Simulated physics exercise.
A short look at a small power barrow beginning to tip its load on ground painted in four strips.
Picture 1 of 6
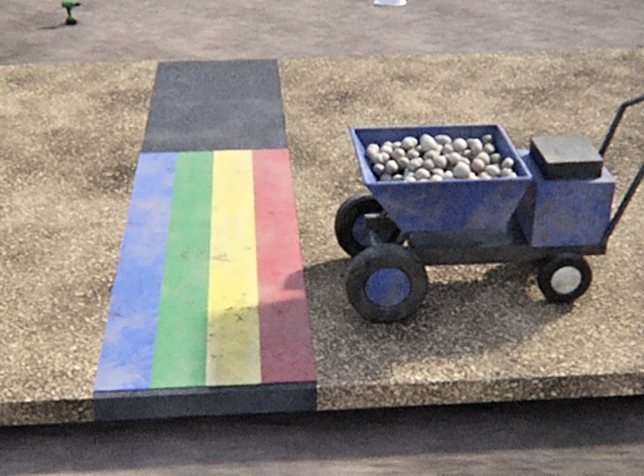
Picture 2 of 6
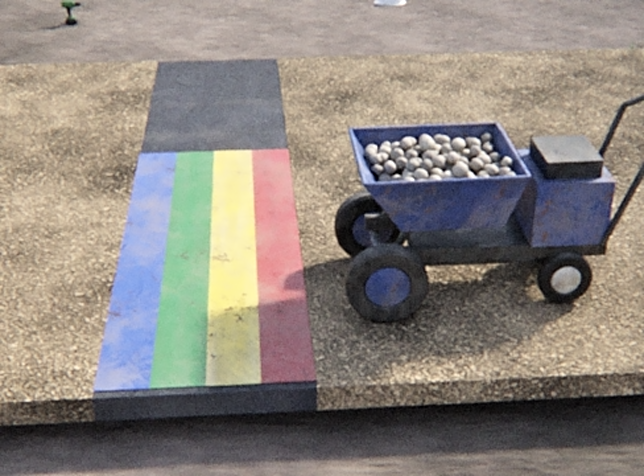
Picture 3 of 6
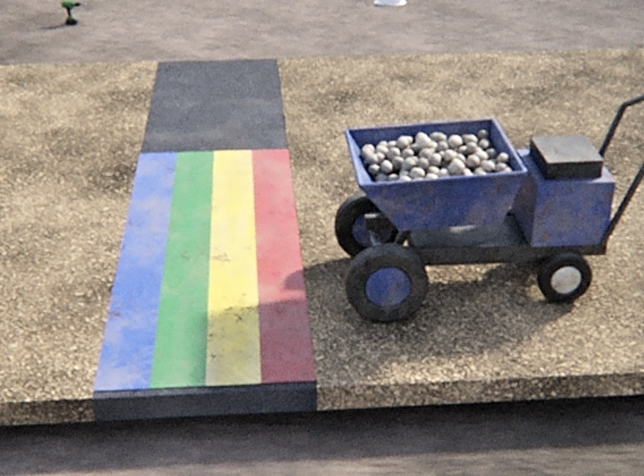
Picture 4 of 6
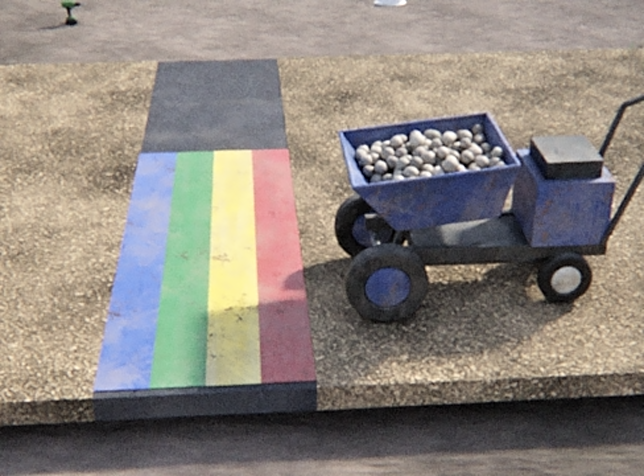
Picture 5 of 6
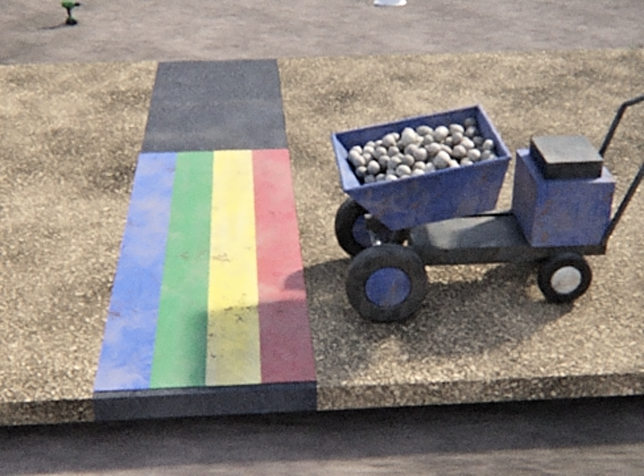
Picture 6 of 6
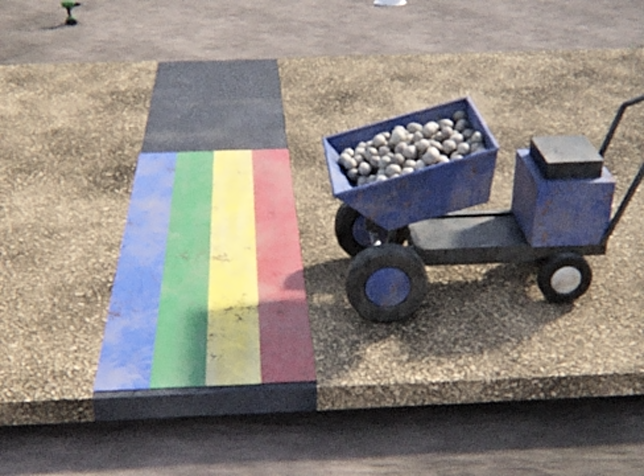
A small blue power barrow slowly tilting its skip of river pebbles leftward beside red, yellow, green and blue painted strips.
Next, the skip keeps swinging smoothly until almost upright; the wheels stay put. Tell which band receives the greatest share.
I would say the yellow band receives it.
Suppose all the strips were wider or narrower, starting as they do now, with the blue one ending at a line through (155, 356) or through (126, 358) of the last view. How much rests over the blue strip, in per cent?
The first one comes out at 20 percent, while the second comes out at 10 percent.
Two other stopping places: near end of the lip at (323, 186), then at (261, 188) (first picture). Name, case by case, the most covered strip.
Case one gives the green one, case two gives the strip in blue.
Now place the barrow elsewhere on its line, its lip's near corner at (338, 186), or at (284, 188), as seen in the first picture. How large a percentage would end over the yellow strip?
Position 1 near 30 %, position 2 near 0 %.
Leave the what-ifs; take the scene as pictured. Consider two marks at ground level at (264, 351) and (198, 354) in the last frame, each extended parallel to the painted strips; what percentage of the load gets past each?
About 80 percent, then about 40 percent.
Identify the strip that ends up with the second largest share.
The strip in green.
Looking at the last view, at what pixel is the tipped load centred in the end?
The centre settles at about (216, 288).
Soon, skip tipped steeply; all in the skip.
A while on, skip tipped right over; about two thirds in the skip; a stray few over the red strip; about a quarter over the yellow strip; a stray few over the green strip; a stray few falling.
Towards the end, skip tipped right over; a small part in the skip; a small part over the red strip; about a third over the yellow strip; about a quarter over the green strip; a small part over the blue strip; a small part off the paint.
Finally, skip tipped right over; about a quarter over the red strip; about a third over the yellow strip; about a quarter over the green strip; a small part over the blue strip; a small part off the paint.
